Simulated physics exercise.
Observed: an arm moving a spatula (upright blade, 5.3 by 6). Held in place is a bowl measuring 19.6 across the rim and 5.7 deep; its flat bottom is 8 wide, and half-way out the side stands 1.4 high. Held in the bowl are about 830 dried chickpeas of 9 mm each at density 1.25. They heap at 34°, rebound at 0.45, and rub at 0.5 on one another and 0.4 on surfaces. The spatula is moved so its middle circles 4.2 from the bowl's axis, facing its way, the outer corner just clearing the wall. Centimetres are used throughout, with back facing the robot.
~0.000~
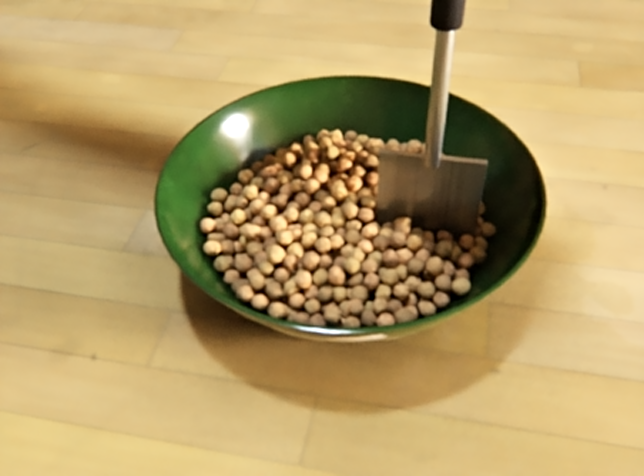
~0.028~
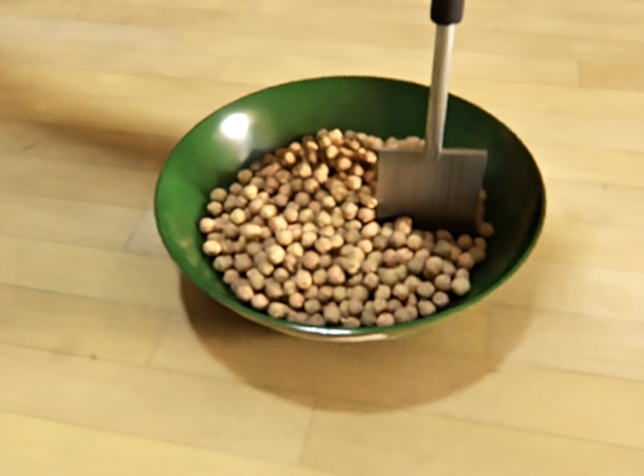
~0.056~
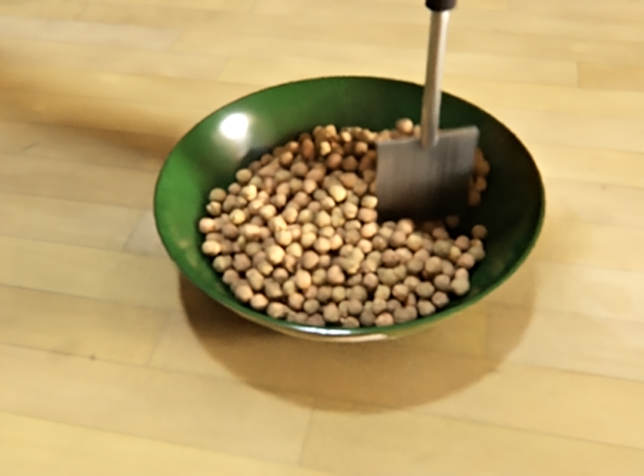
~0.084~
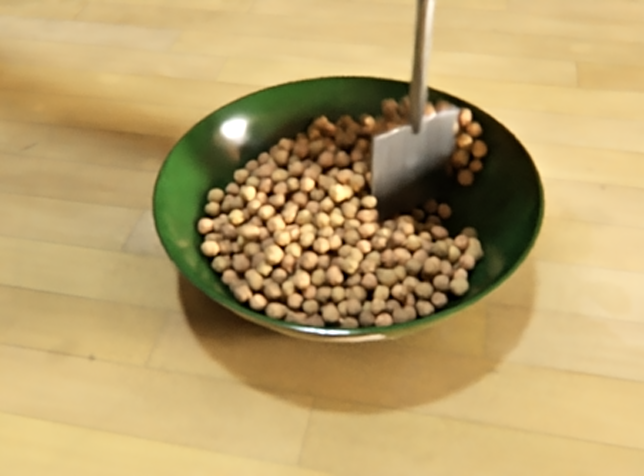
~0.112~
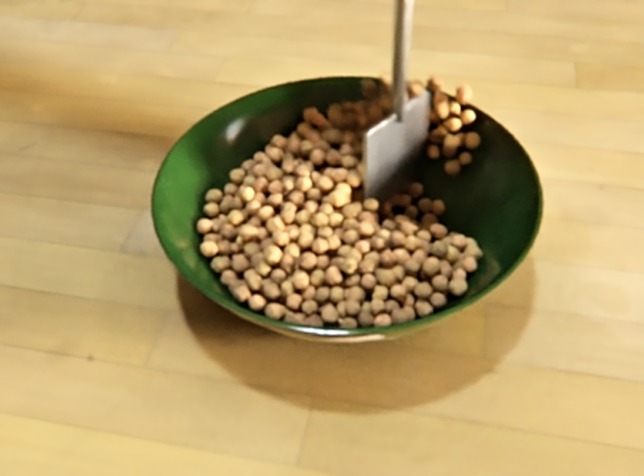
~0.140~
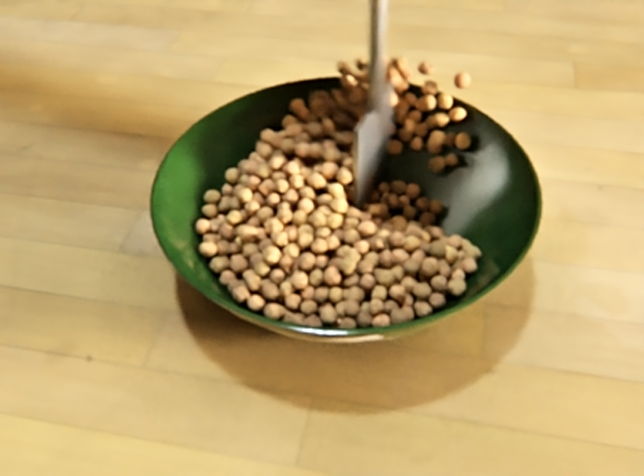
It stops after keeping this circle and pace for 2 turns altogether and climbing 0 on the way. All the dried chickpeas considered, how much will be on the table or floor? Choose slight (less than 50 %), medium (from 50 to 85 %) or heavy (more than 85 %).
The share is slight.
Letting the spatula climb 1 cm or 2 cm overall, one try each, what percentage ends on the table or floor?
Roughly 30 percent, then roughly 25 percent.
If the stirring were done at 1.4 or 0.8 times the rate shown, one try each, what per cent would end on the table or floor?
I'd expect about 55 per cent, then about 25 per cent.
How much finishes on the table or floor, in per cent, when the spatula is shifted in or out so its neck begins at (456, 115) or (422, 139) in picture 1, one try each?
35 and 25 per cent.
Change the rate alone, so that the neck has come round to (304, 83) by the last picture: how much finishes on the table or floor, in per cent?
Around 65 in a hundred.
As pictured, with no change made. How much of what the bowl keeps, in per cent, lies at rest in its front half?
Roughly 45 per cent.
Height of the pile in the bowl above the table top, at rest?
About 6.0 cm.
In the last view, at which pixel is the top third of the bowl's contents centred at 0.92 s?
In the last picture it sits around (244, 262).
After 0.53 s, 329° round, highest piece 9 above the table; 666 in the bowl, 137 on the table or floor, 30 in flight or on the tool.
After 0.92 s, 221° round, highest piece 7 above the table; 556 in the bowl, 261 on the table or floor, 16 in flight or on the tool.
After 1.31 s, 0° round, highest piece 6 above the table; 527 in the bowl, 306 on the table or floor.
After 2.01 s, 0° round, highest piece 6 above the table; 527 in the bowl, 306 on the table or floor.
In the end, 527 in the bowl, 306 on the table or floor. That is 37 % on the table or floor.
